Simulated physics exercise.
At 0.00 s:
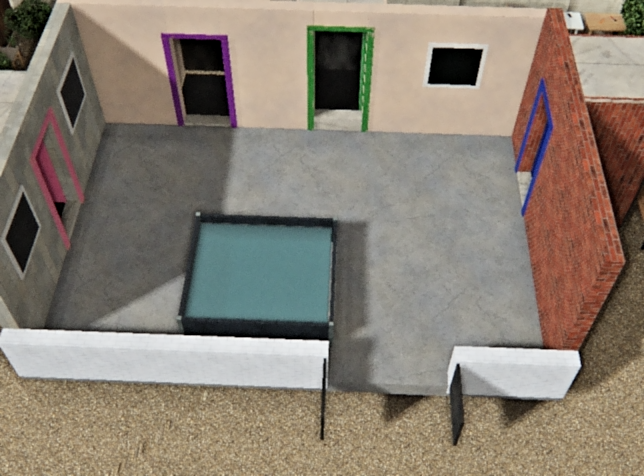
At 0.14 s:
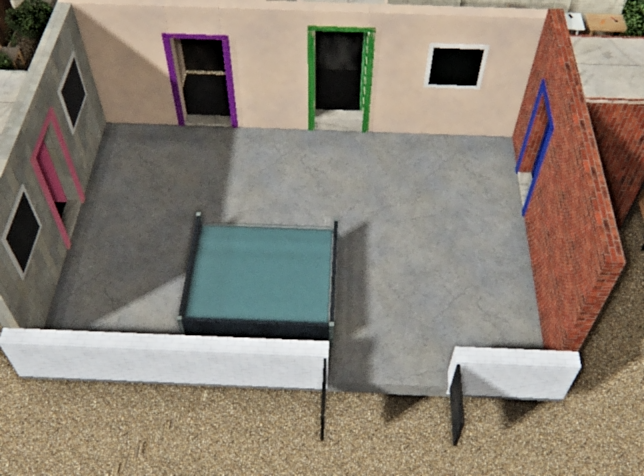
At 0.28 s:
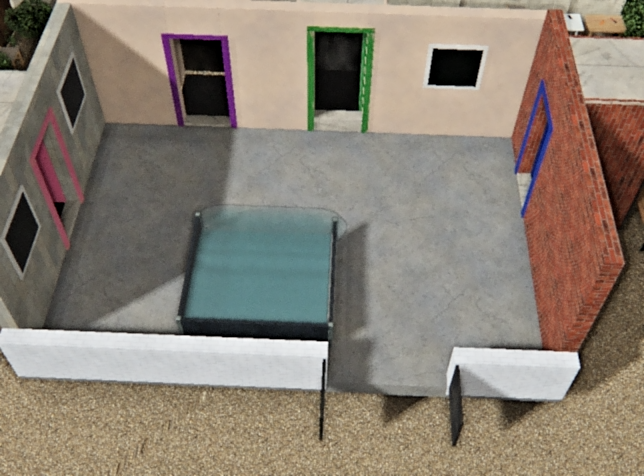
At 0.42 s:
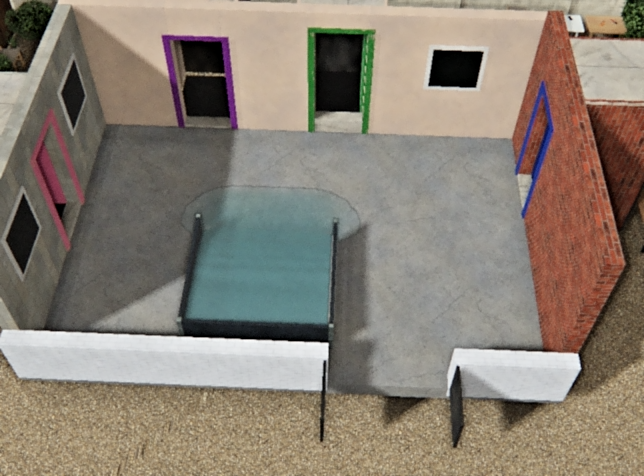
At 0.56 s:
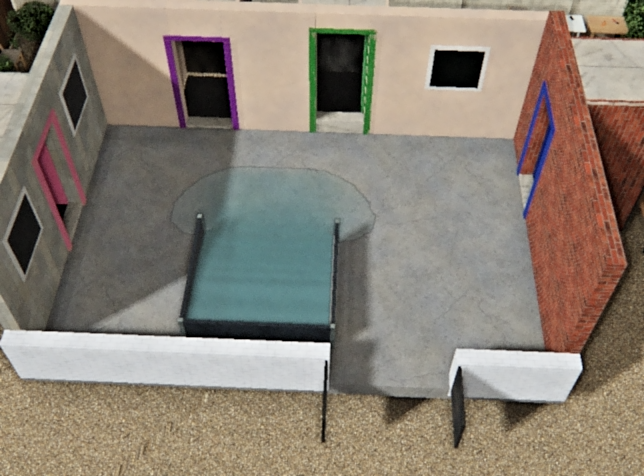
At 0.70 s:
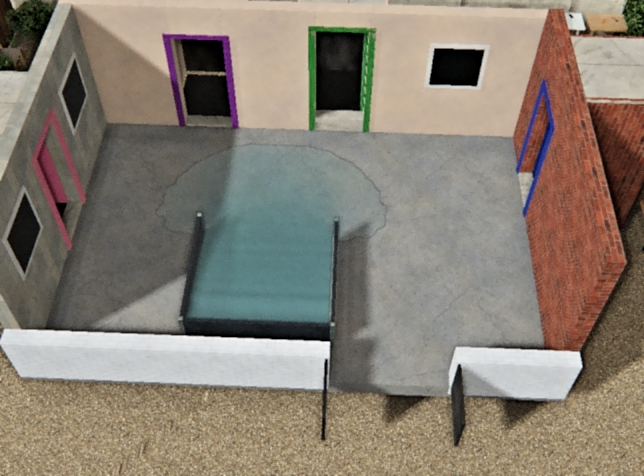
A walled yard with a grey paved floor is seen from high above its near side, with a teal water tank standing left of centre behind a low white wall. Purple and green doorways line the beige far wall, a pink one is at left, and a blue one is set in the red brick wall at right. The tank's far side opens and water pours out, spreading across the paving in a widening rounded sheet towards the far wall, while the camera stays still.
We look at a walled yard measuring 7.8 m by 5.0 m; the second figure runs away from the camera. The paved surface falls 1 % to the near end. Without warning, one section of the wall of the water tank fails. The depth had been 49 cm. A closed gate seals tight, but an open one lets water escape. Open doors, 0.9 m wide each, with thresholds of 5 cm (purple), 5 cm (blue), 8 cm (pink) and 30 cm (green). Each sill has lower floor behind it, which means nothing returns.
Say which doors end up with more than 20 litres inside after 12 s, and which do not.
In order: At the purple door the amount let in will top the limit, at the blue door the amount let in will top the limit, at the pink door the amount let in will fall short of the limit, at the green door the amount let in will fall short of the limit.
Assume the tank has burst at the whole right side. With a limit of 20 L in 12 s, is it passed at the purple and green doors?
Against that limit the purple door gives a lower amount and the green door gives a lower amount.
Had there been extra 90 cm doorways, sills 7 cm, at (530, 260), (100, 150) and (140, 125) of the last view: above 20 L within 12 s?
So, in the order given, it's shy of the mark, then beyond the mark, then beyond the mark.
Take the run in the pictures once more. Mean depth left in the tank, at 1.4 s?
Some 28 cm on average.
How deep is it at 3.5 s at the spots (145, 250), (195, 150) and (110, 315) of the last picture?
The depths come out at 0, 11 and 0 centimetres, in the order listed.
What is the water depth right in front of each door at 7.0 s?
Door by door in cm, purple shows 6, blue shows 8, pink shows 7, green shows 4.
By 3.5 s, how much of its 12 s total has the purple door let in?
I'd put it at about 80 per cent by that point.
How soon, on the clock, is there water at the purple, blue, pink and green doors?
Times: Purple 1.0 seconds, blue 3.2 seconds, pink 3.6 seconds, green 0.9 seconds.
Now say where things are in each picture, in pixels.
The water tank at (262, 270) is whole and still, 49 cm deep, in the first frame.
The front is at a hidden place, 1.1 m from the gap on the water tank's far side; 0.4 m2 of floor is under water; 49 cm left at the back of the water tank, in the second frame.
The front is at a hidden place, 1.3 m from the gap on the water tank's far side; 1.4 m2 of floor is under water; 49 cm left at the back of the water tank, in the third frame.
The front is at (352, 215), 1.5 m from the gap on the water tank's far side; 2.8 m2 of floor is under water; 49 cm left at the back of the water tank, in the fourth frame.
Water pours out on the water tank's far side and has run 1.8 m, to (344, 184); typically 6 cm deep outside, 49 cm at the water tank's back, in the fifth frame.
Water pours out on the water tank's far side and has run 2.2 m, to (235, 150); typically 5 cm deep outside, 47 cm at the water tank's back, in the sixth frame.
After 1.4 s water covers 30 % of the floor and is deepest (30 cm) near (276, 135); purple door 12 cm at the sill, 5 L in, blue door not reached, pink door not reached, green door 20 cm at the sill, 0 L in.
After 2.2 s water covers 35 % of the floor and is deepest (28 cm) near (285, 135); purple door 18 cm at the sill, 48 L in, blue door not reached, pink door not reached, green door 23 cm at the sill, 0 L in.
After 3.5 s water covers 45 % of the floor and is deepest (24 cm) near (115, 130); purple door 14 cm at the sill, 118 L in, blue door 12 cm at the sill, 1 L in, pink door not reached, green door 15 cm at the sill, 0 L in.
After 7.0 s water covers 90 % of the floor and is deepest (14 cm) near (538, 376); purple door 6 cm at the sill, 149 L in, blue door 8 cm at the sill, 76 L in, pink door 7 cm at the sill, 0 L in, green door 4 cm at the sill, 0 L in.
After 12.0 s water covers 95 % of the floor and is deepest (10 cm) near (38, 355); purple door 2 cm at the sill, 150 L in, blue door 3 cm at the sill, 83 L in, pink door 5 cm at the sill, 0 L in, green door 1 cm at the sill, 0 L in.
